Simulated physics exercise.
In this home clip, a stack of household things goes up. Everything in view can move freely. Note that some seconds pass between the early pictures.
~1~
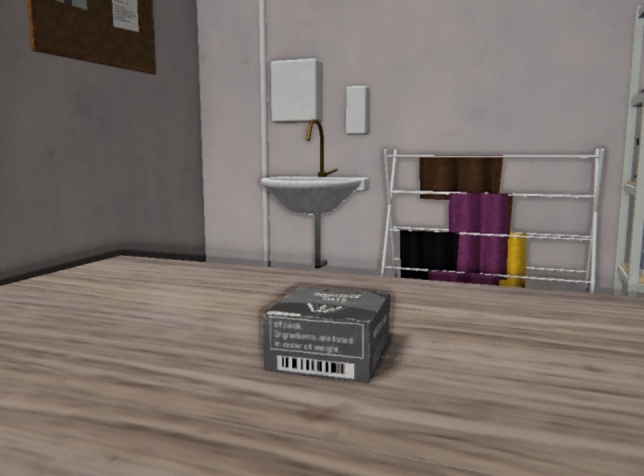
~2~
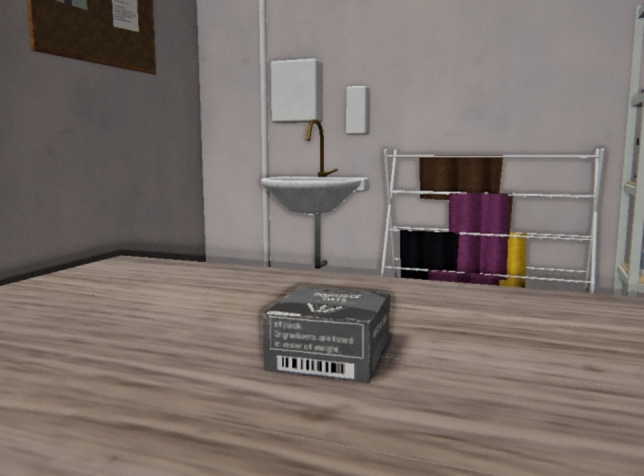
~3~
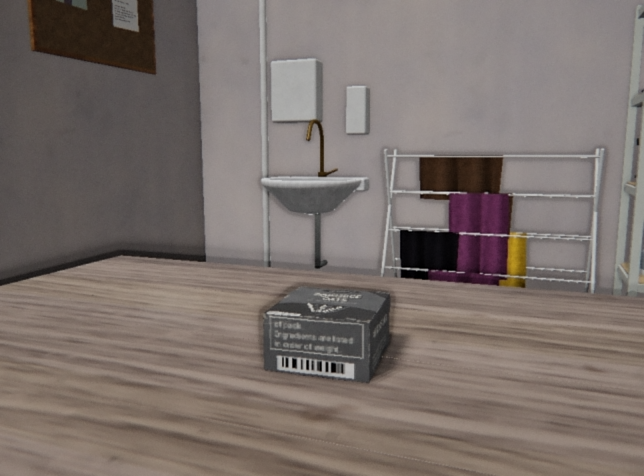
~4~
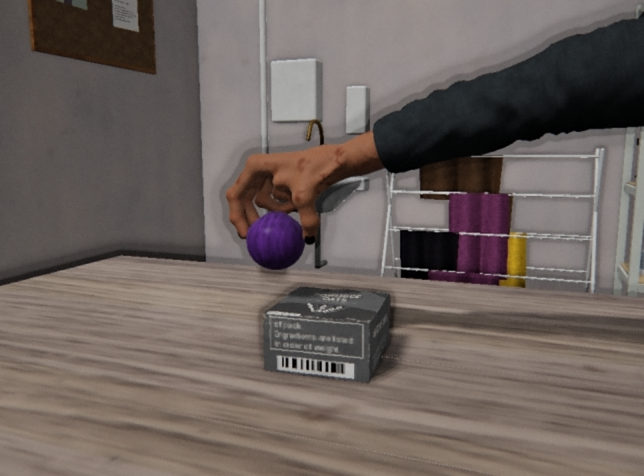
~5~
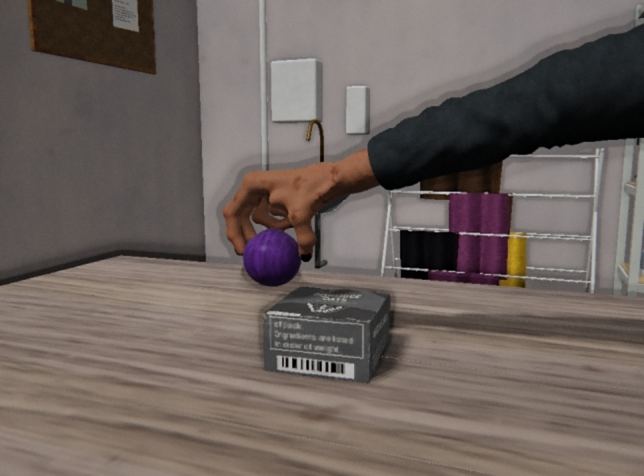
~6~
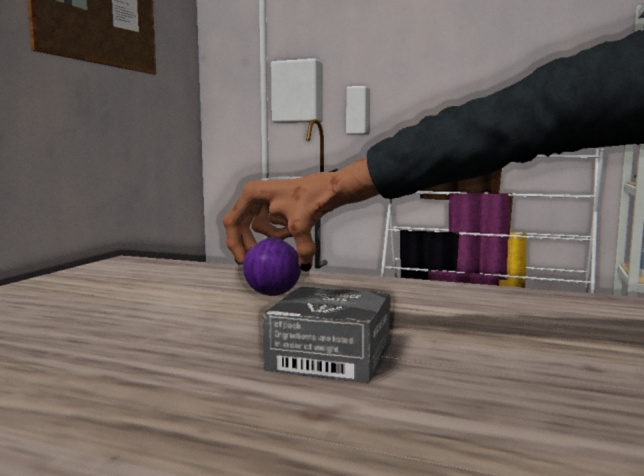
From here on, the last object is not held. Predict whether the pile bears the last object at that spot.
It does not bear it.
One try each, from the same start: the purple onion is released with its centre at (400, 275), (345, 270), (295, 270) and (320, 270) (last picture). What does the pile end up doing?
Topples over, stays standing, stays standing, stays standing.
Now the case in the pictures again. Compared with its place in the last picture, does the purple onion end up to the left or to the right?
Pretty clearly in the leftward direction.
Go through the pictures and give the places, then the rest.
In the first picture, the last thing is not in view yet; grey box (330, 330).
In the second picture, the last thing is not in view yet; grey box (330, 330).
In the third picture, the last thing is not in view yet; grey box (330, 330).
In the fourth picture, coming down; purple onion (276, 240); grey box (330, 330).
In the fifth picture, coming down; purple onion (272, 257); grey box (330, 330).
In the sixth picture, set down, still held; purple onion (273, 267); grey box (330, 330).
Then, 0.30 s after the last picture, purple onion now fallen.
Then, 0.50 s after the last picture, nothing new.
At rest, fallen, purple onion; grey box in place. Seen from the same camera at the end, purple onion near (233, 319). The pile gives way.
